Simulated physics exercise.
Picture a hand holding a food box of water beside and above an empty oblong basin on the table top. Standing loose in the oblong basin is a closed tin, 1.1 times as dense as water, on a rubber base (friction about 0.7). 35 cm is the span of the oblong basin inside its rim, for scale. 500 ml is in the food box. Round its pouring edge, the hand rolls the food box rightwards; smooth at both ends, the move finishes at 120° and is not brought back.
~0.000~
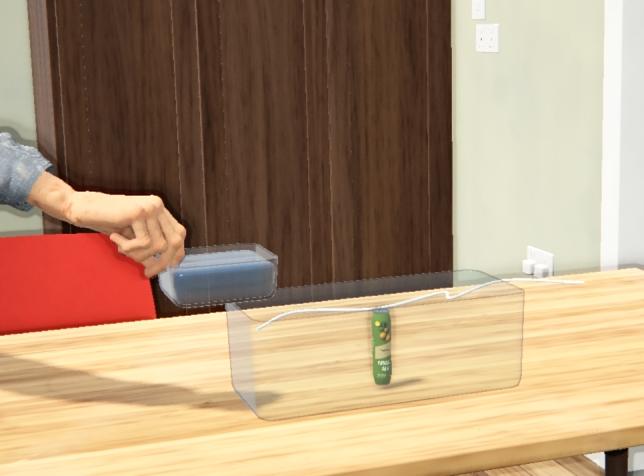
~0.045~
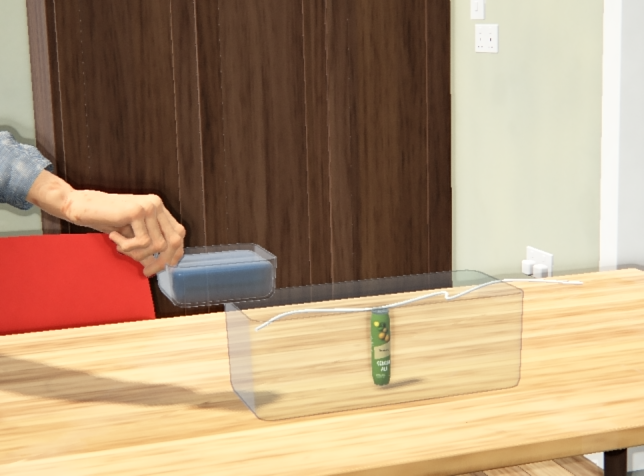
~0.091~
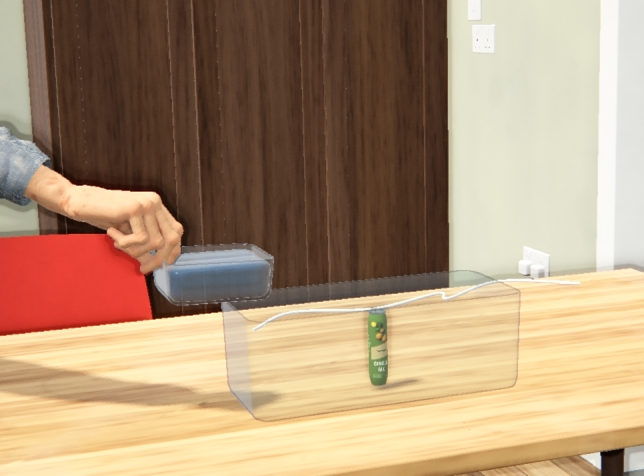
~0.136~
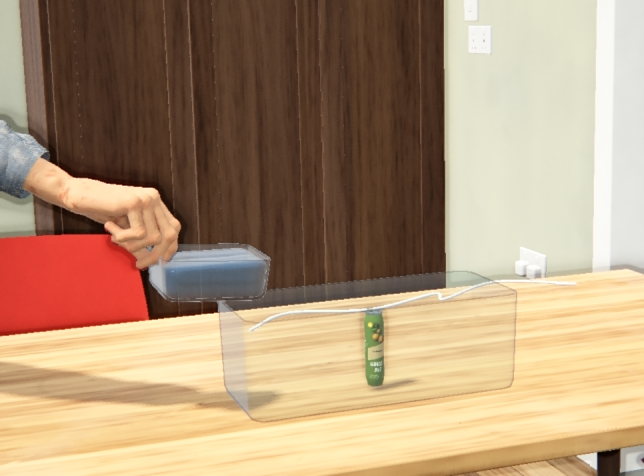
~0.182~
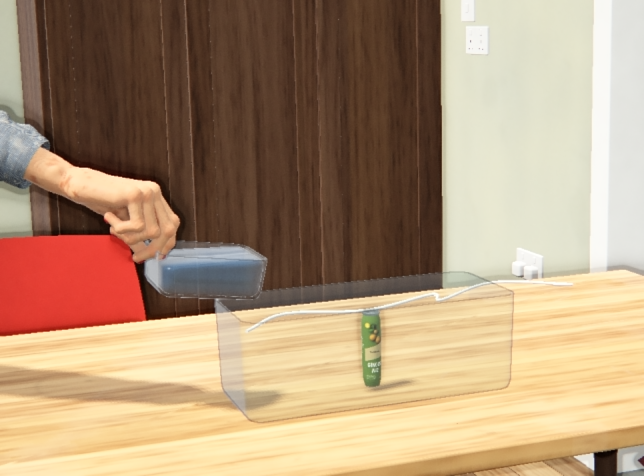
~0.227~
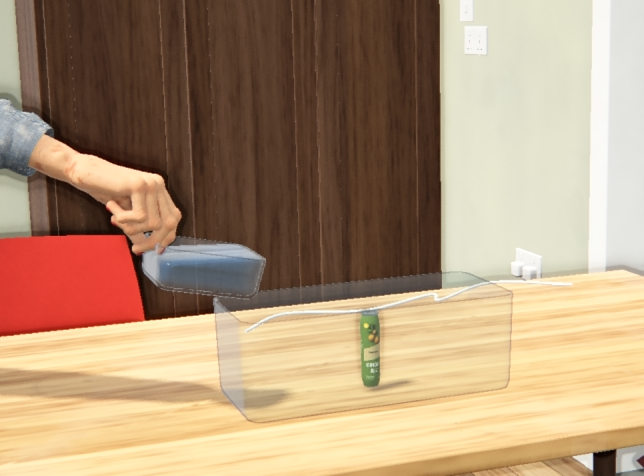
A hand holds a container of blue water beside a clear basin and slowly tilts it rightwards.
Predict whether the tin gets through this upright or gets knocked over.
Odds are it weathers it.
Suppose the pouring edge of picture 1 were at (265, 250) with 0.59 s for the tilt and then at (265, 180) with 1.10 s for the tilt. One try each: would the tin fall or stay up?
The tin overturns the first time and stays vertical the second time.
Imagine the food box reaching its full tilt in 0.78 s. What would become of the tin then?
Then it holds its balance.
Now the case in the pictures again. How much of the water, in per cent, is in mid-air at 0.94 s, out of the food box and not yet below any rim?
Roughly 3 per cent.
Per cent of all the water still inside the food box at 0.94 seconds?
1 %.
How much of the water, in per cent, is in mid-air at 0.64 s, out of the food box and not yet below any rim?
Some 42 % is the figure.
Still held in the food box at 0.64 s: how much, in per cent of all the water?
Near 22 in a hundred.
Then, 0.64 s in, the tilt is 75° and 22 per cent is still to pour; the tin stands where it began.
Then, 0.94 s in, the tilt is 114° and 1 per cent is still to pour; the tin stands where it began.
Then, 1.26 s in, the tilt is 120° and 0 per cent is still to pour; the tin stands where it began.
Then, 1.60 s in, the tilt is 120° and 0 per cent is still to pour; the tin stands where it began.
Finally, the tin stands where it began.
